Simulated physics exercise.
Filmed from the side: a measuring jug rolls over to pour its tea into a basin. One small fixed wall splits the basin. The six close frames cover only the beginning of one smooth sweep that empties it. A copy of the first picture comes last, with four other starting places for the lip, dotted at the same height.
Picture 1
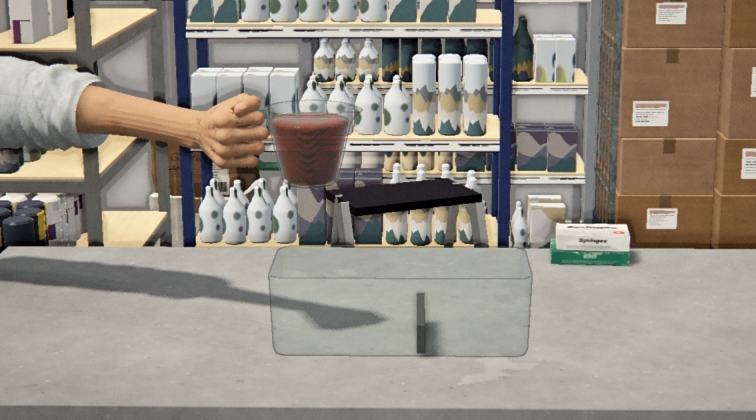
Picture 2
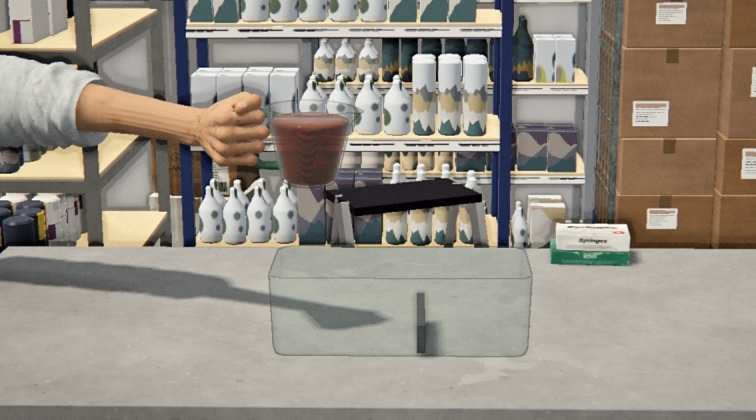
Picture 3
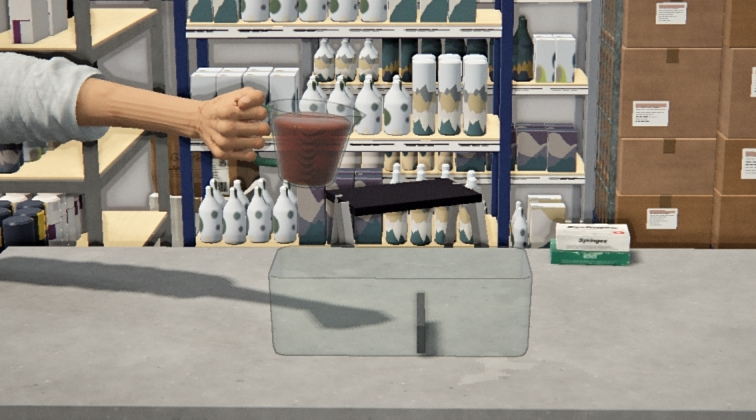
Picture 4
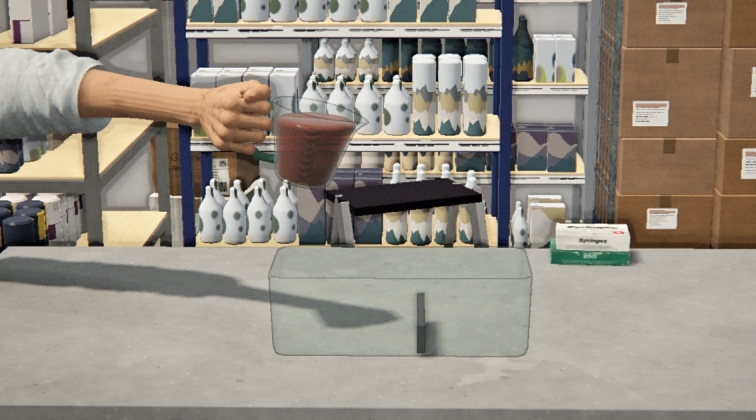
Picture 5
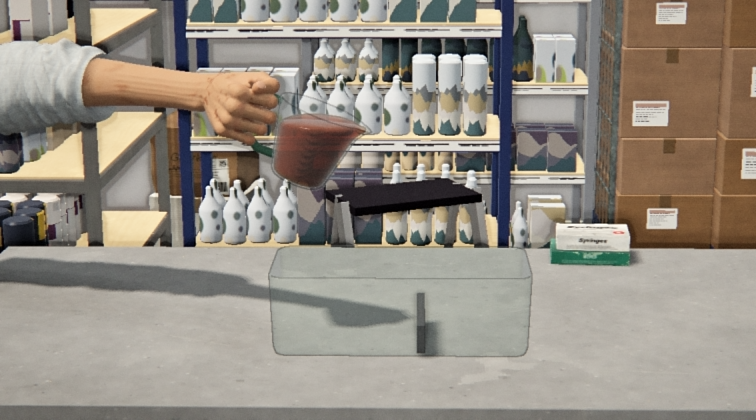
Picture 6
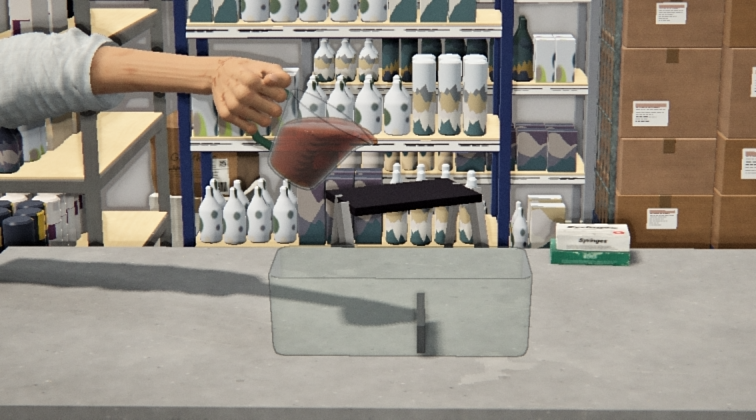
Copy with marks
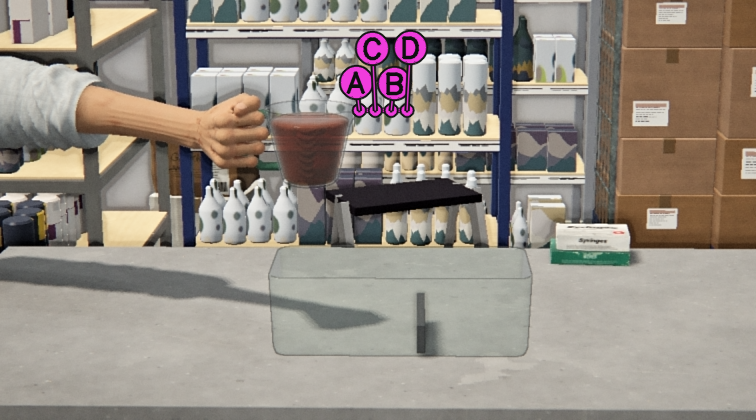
In this clip, a hand holds a clear jug of reddish-brown liquid above a transparent basin on a grey counter, keeping it upright at first, then tilting it steadily to the right until the liquid reaches the lip.
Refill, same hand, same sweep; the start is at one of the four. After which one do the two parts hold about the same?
I would pick place C.
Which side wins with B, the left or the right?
More ends on the right.
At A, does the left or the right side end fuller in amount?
The left one.
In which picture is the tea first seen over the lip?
Picture 6.
On the marked copy, A at (359, 110); B at (391, 110); C at (375, 110); D at (407, 110).
If A is chosen, about 75 % ends left of the wall and 21 % right of it; 4 % is lost outside.
If B is chosen, about 18 % ends left of the wall and 80 % right of it.
If C is chosen, about 49 % ends left of the wall and 49 % right of it.
If D is chosen, about 7 % ends left of the wall and 90 % right of it; 3 % is lost outside.
